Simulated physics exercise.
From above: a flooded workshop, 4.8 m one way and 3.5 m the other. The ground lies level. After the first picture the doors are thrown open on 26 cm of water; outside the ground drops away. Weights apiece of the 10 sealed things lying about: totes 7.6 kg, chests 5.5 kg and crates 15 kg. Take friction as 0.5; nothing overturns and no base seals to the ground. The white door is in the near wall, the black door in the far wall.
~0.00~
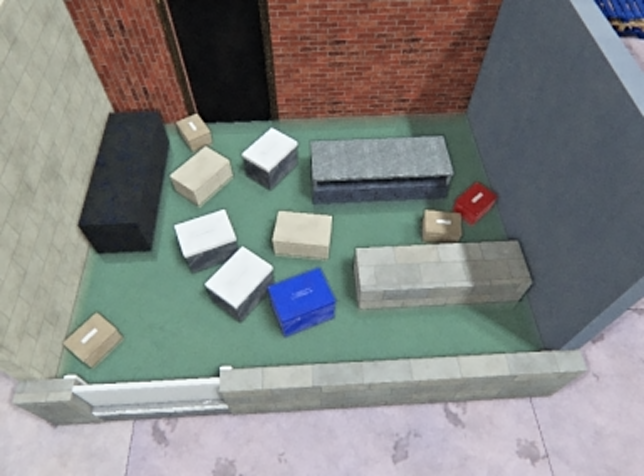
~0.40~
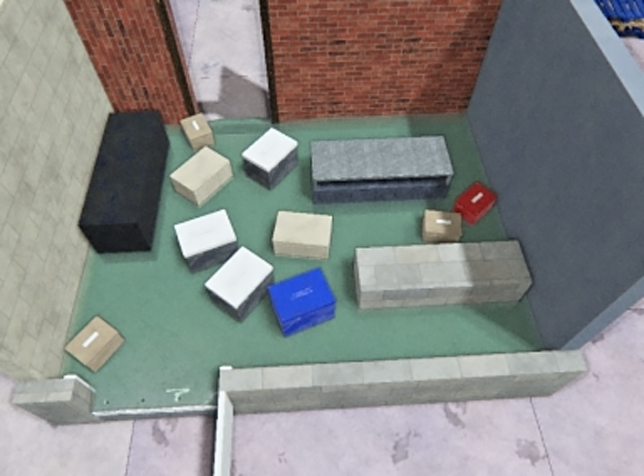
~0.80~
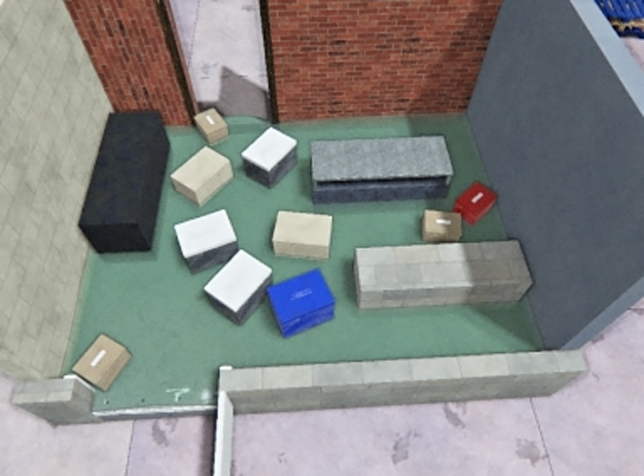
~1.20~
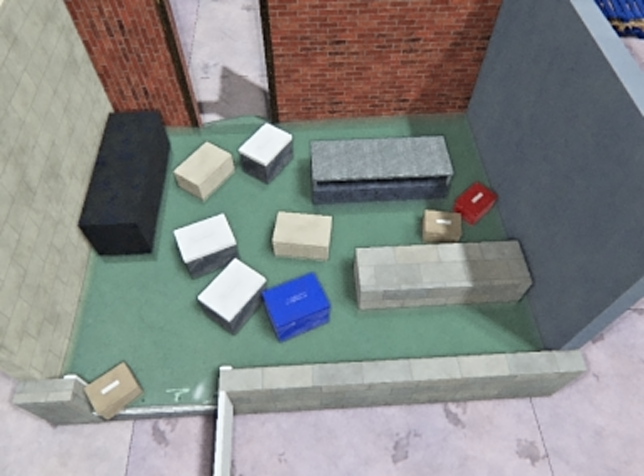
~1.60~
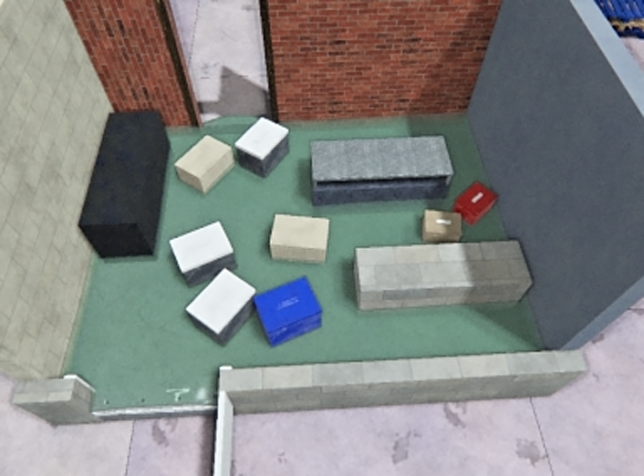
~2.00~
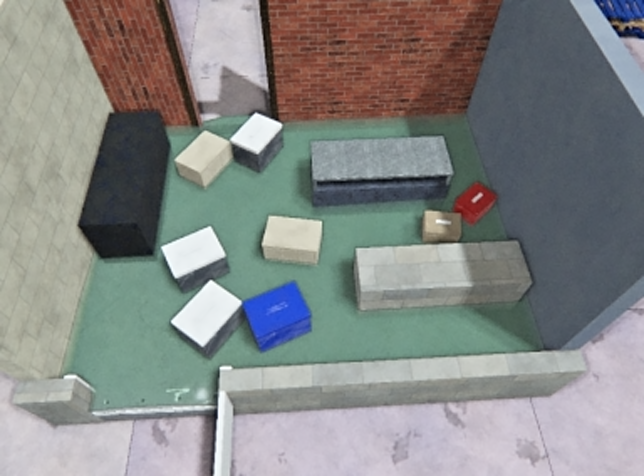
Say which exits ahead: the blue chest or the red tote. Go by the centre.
First out is the blue one.
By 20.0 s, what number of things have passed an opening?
8 of them.
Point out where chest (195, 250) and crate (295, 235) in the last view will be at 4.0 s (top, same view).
Near (133, 286) and (232, 242).
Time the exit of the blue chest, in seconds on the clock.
Near 4.5 s.
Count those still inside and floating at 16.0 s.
2 of them.
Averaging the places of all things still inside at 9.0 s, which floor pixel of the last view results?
At about (312, 287).
After 4.0 s the blue chest is near (169, 358), 1.3 m from its start, afloat; the red tote is near (462, 201), 0.1 m from its start, afloat; 4 of 10 are out; 6 afloat.
After 9.0 s the blue chest has gone out (at 4.4 s); the red tote is near (427, 206), 0.6 m from its start, afloat; 7 of 10 are out; 3 afloat.
After 16.0 s the blue chest has gone out (at 4.4 s); the red tote is near (338, 216), 1.6 m from its start, afloat; 8 of 10 are out; 2 afloat.
After 20.0 s the blue chest has gone out (at 4.4 s); the red tote is near (329, 220), 1.7 m from its start, aground; 8 of 10 are out; 0 afloat.
